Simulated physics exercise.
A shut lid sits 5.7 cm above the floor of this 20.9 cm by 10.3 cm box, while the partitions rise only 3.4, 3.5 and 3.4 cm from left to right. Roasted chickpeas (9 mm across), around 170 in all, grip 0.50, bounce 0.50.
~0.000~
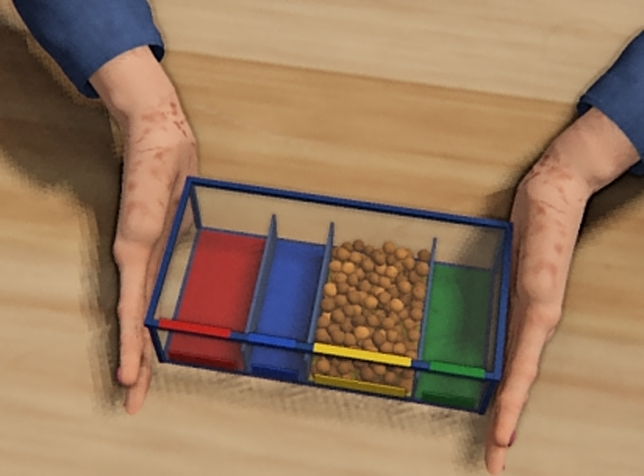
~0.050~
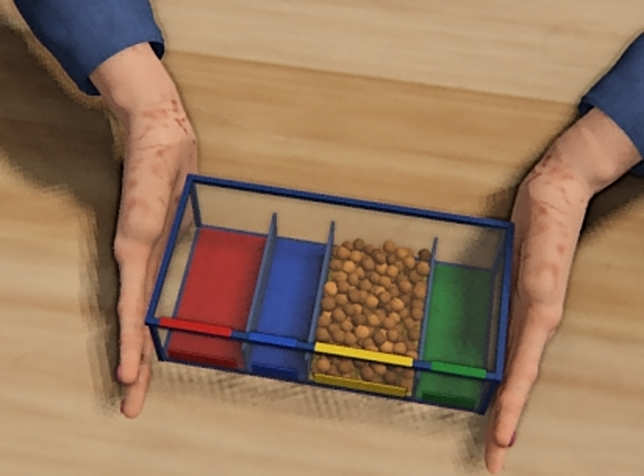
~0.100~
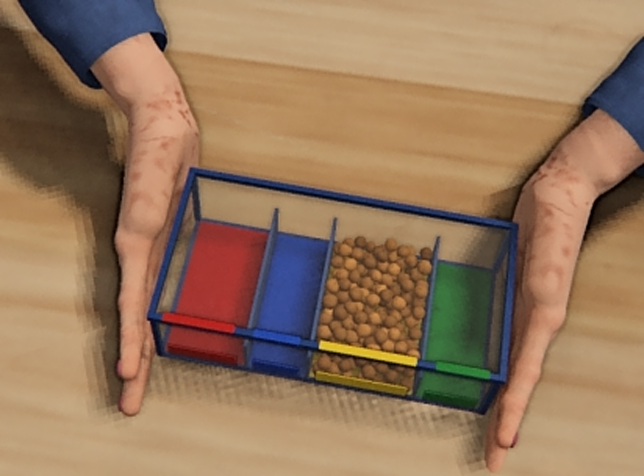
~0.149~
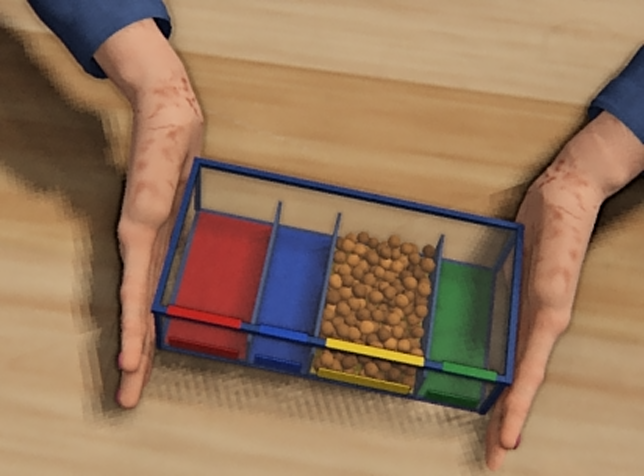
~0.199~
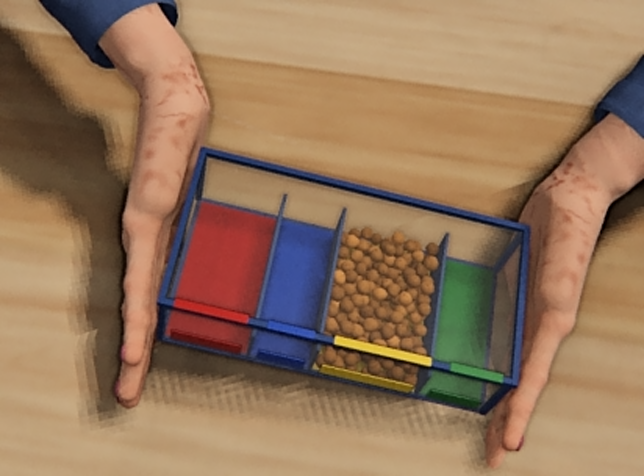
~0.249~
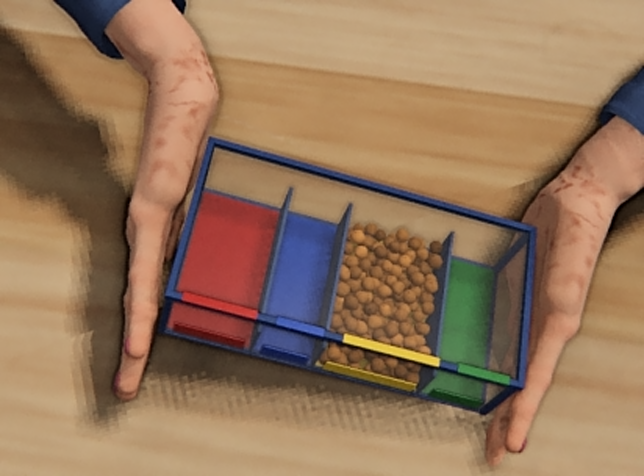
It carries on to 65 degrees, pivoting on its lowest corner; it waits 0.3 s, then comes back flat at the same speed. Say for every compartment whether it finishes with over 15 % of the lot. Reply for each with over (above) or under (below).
Red - under, blue - under, green - under, yellow - over.
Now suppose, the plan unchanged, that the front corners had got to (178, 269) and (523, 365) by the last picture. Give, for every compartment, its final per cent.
Final per cent - red: 0; blue: 0; green: 10; yellow: 90.
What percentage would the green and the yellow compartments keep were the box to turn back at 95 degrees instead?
Then green would hold 70 percent and yellow 30 percent.
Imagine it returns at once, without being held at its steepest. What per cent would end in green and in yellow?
You'd end up with green at 5 per cent and yellow at 95 per cent.
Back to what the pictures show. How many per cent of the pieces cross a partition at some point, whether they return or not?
Estimate: Some 5 per cent.
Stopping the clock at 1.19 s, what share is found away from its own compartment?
5 %.
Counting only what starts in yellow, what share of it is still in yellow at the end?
I'd estimate about 90 %.
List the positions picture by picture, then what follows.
The first frame shows box tilt 0 degrees, front corners at (152, 321) and (493, 375); yellow 100 %.
The second frame shows box tilt 1 degrees, front corners at (153, 319) and (495, 375).
The third frame shows box tilt 3 degrees, front corners at (155, 314) and (499, 376).
The fourth frame shows box tilt 6 degrees, front corners at (159, 307) and (505, 378), lowest corner right front.
The fifth frame shows box tilt 10 degrees, front corners at (165, 300) and (511, 380), lowest corner right front.
The sixth frame shows box tilt 14 degrees, front corners at (173, 293) and (517, 382), lowest corner right front; yellow 100 %. The box's pace is about 70 degrees a second.
After 1.19 s, tilt 65 degrees; green 5 %, yellow 95 %.
After 1.82 s, tilt 34 degrees; green 5 %, yellow 95 %.
After 2.50 s, tilt 0 degrees; green 5 %, yellow 95 %.
By 3.0 s all is still; red 0 %, blue 0 %, green 5 %, yellow 95 %.
